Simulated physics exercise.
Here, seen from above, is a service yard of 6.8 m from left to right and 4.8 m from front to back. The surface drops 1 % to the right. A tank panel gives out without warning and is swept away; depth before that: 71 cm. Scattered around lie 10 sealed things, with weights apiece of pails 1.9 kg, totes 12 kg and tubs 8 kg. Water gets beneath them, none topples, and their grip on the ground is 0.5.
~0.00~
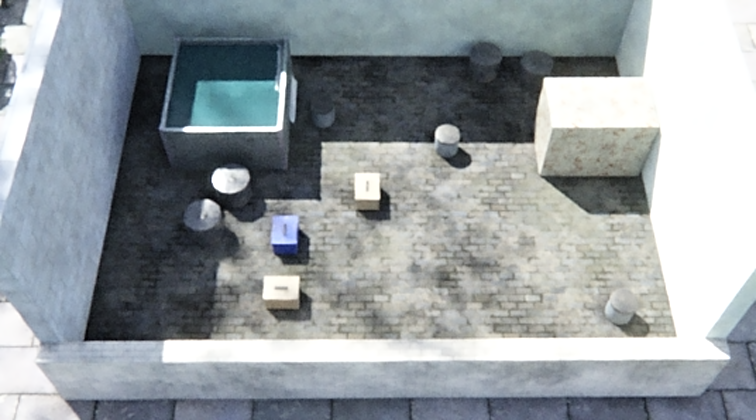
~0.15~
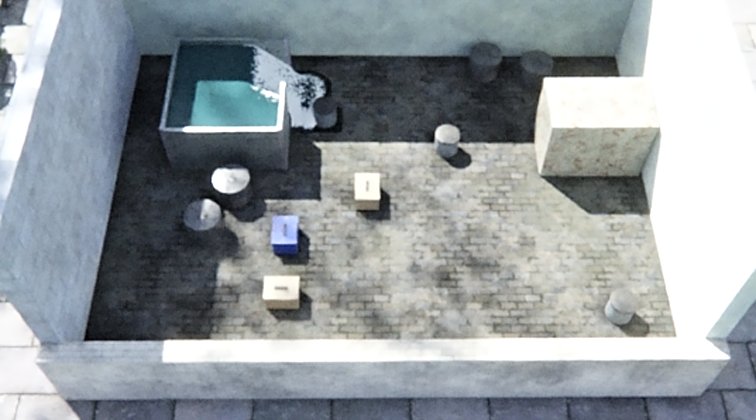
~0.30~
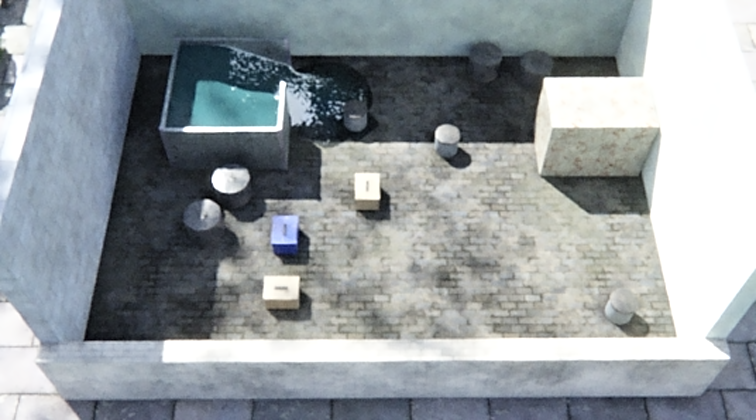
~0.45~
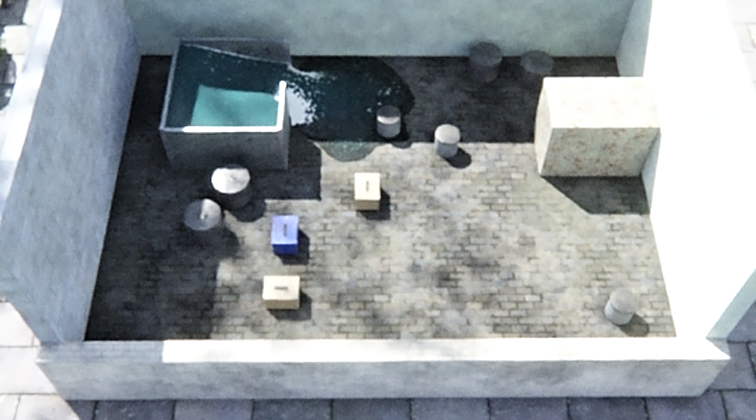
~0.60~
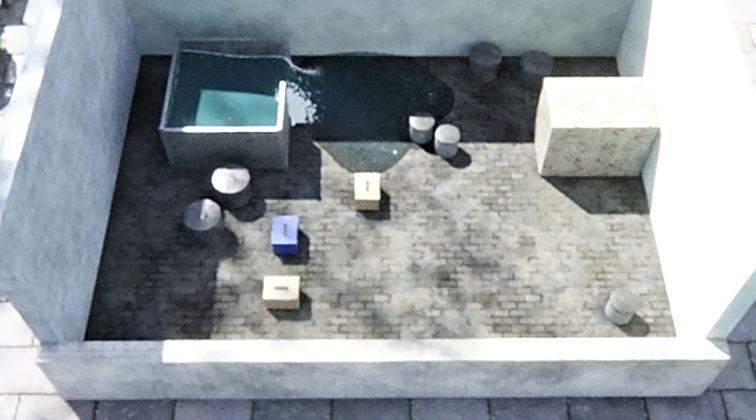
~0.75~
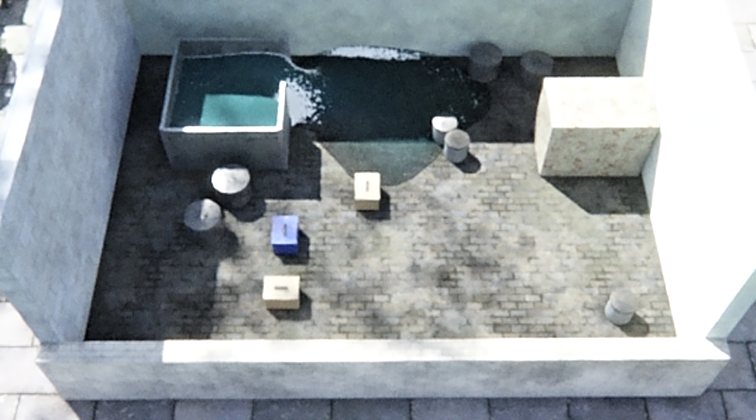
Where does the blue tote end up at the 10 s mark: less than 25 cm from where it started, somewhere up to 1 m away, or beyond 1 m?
Less than 25 cm from its start.
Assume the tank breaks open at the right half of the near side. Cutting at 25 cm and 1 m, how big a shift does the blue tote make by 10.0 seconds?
I'd say the blue tote gets swept off.
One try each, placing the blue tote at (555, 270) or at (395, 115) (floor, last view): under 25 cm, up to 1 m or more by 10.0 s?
One try each gives this: It remains roughly in place, then it wanders off a long way.
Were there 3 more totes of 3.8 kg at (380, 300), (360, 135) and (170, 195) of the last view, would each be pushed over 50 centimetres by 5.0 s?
First within, then beyond, then within.
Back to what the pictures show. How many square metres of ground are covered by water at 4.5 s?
Somewhere about 19 m2, give or take.
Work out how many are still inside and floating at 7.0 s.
Count at that moment: 4.
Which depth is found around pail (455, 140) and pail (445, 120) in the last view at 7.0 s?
Roughly 10 and 8 cm.
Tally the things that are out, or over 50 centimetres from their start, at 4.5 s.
My count gives 4.
After 2.0 s the blue tote is near (285, 230), 0.0 m from its start, aground; 4 afloat.
After 4.5 s the blue tote is near (285, 230), 0.0 m from its start, aground; 5 afloat.
After 7.0 s the blue tote is near (285, 230), 0.0 m from its start, aground; 4 afloat.
After 10.0 s the blue tote is near (285, 230), 0.0 m from its start, aground; 4 afloat.
